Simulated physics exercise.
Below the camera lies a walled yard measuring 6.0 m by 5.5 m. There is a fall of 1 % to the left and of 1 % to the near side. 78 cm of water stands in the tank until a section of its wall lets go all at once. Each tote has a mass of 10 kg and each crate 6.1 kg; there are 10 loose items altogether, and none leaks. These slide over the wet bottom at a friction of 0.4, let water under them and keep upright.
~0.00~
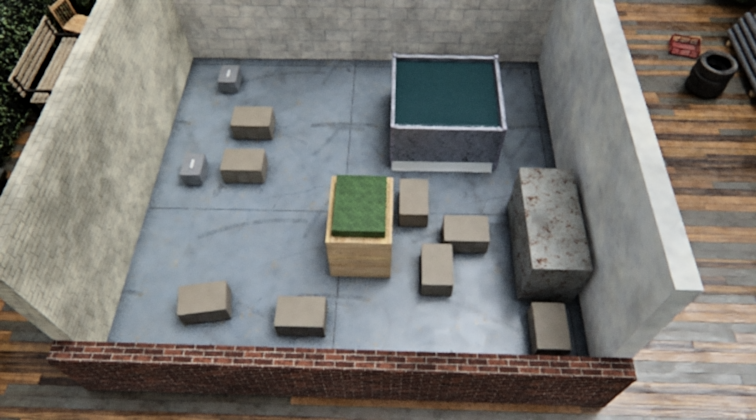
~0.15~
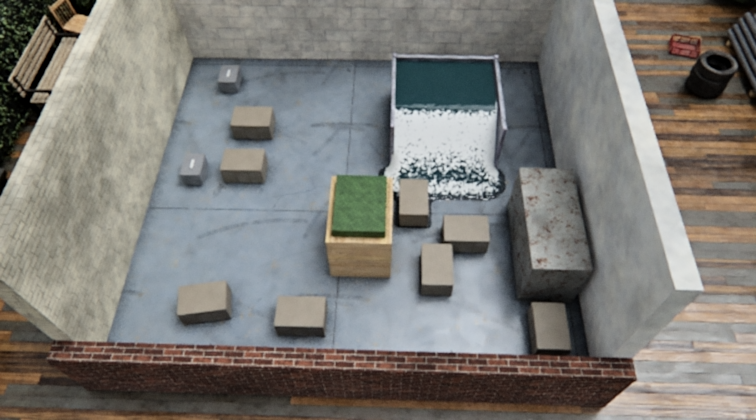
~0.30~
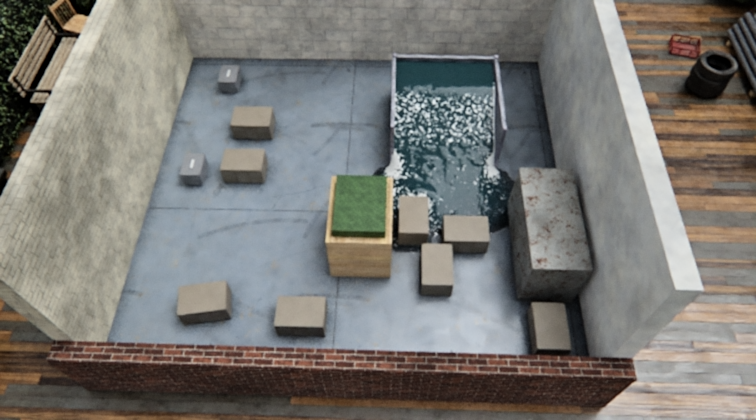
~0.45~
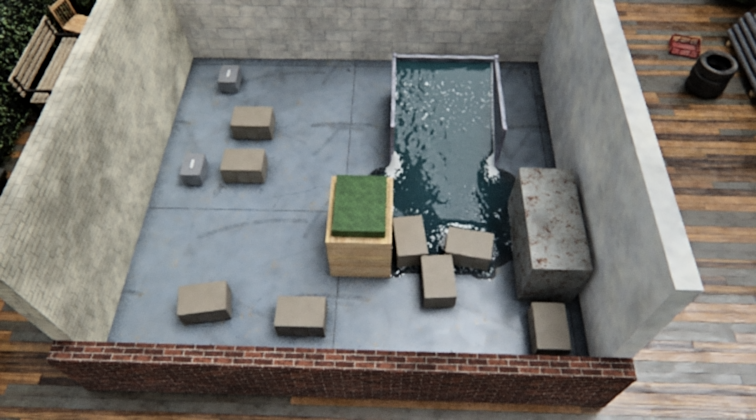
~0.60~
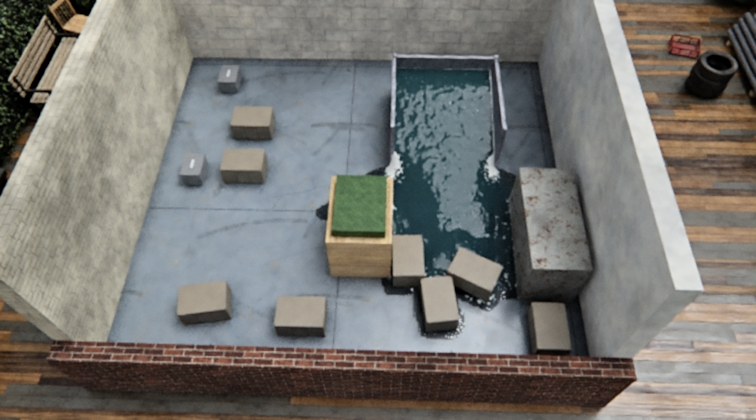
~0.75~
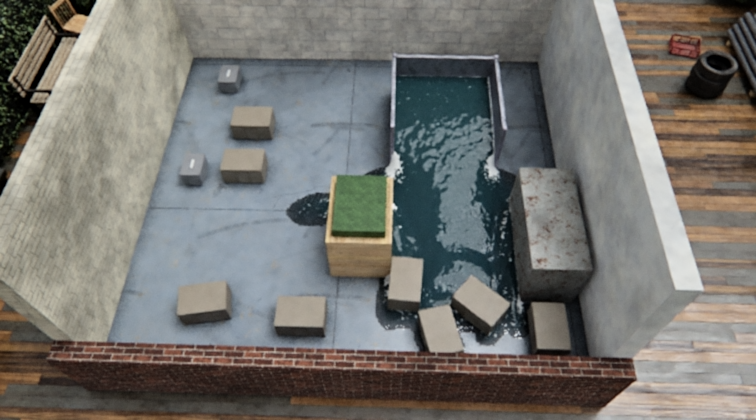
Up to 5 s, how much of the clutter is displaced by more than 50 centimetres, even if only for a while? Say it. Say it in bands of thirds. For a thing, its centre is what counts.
The fraction hits two thirds or above.
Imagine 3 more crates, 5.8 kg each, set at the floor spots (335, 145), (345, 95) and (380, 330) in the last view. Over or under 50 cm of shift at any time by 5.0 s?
In the order asked: Not as far, not as far, farther than that.
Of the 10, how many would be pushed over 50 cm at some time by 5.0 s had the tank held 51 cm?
Then it comes to 6.
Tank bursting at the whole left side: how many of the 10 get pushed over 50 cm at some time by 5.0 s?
Result: 6.
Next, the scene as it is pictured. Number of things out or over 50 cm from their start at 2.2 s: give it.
By that time the total stands at 4.
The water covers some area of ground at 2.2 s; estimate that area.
19 m2.
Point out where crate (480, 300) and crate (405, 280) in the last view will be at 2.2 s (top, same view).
(548, 327) and (299, 294), roughly.
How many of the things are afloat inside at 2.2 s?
It comes to 4.
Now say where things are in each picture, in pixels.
The first frame shows a crate at (414, 196), on the bottom; a crate at (467, 228), on the bottom; 2.1 m2 under water; 0 of 10 have shifted.
The second frame shows a crate at (414, 196), on the bottom; a crate at (467, 228), on the bottom; water covers 3.1 m2; 0 of 10 have shifted.
The third frame shows a crate at (414, 214) rests on the ground, 31 cm from its start; a crate at (467, 228) rests on the ground; 4.2 m2 under water; 1 of 10 have shifted.
The fourth frame shows a crate at (410, 235) rests on the ground, 65 cm from its start; a crate at (470, 243) rests on the ground, 25 cm from its start; 5.3 m2 under water; 3 of 10 have shifted.
The fifth frame shows a crate at (408, 255), on the bottom, 96 cm from its start; a crate at (475, 269) rests on the ground, 64 cm from its start; 6.3 m2 under water; 3 of 10 have shifted.
The sixth frame shows a crate at (406, 279), on the bottom, 130 cm from its start; a crate at (482, 300), on the bottom, 107 cm from its start; water covers 7.6 m2; 3 of 10 have shifted.
After 1.1 s 3 of 10 are over 50 cm from their spots; 3 afloat.
After 2.2 s 4 of 10 are over 50 cm from their spots; 4 afloat.
After 3.5 s 6 of 10 are over 50 cm from their spots; 7 afloat.
After 5.0 s 8 of 10 are over 50 cm from their spots, and 8 have been at some point; 8 afloat.
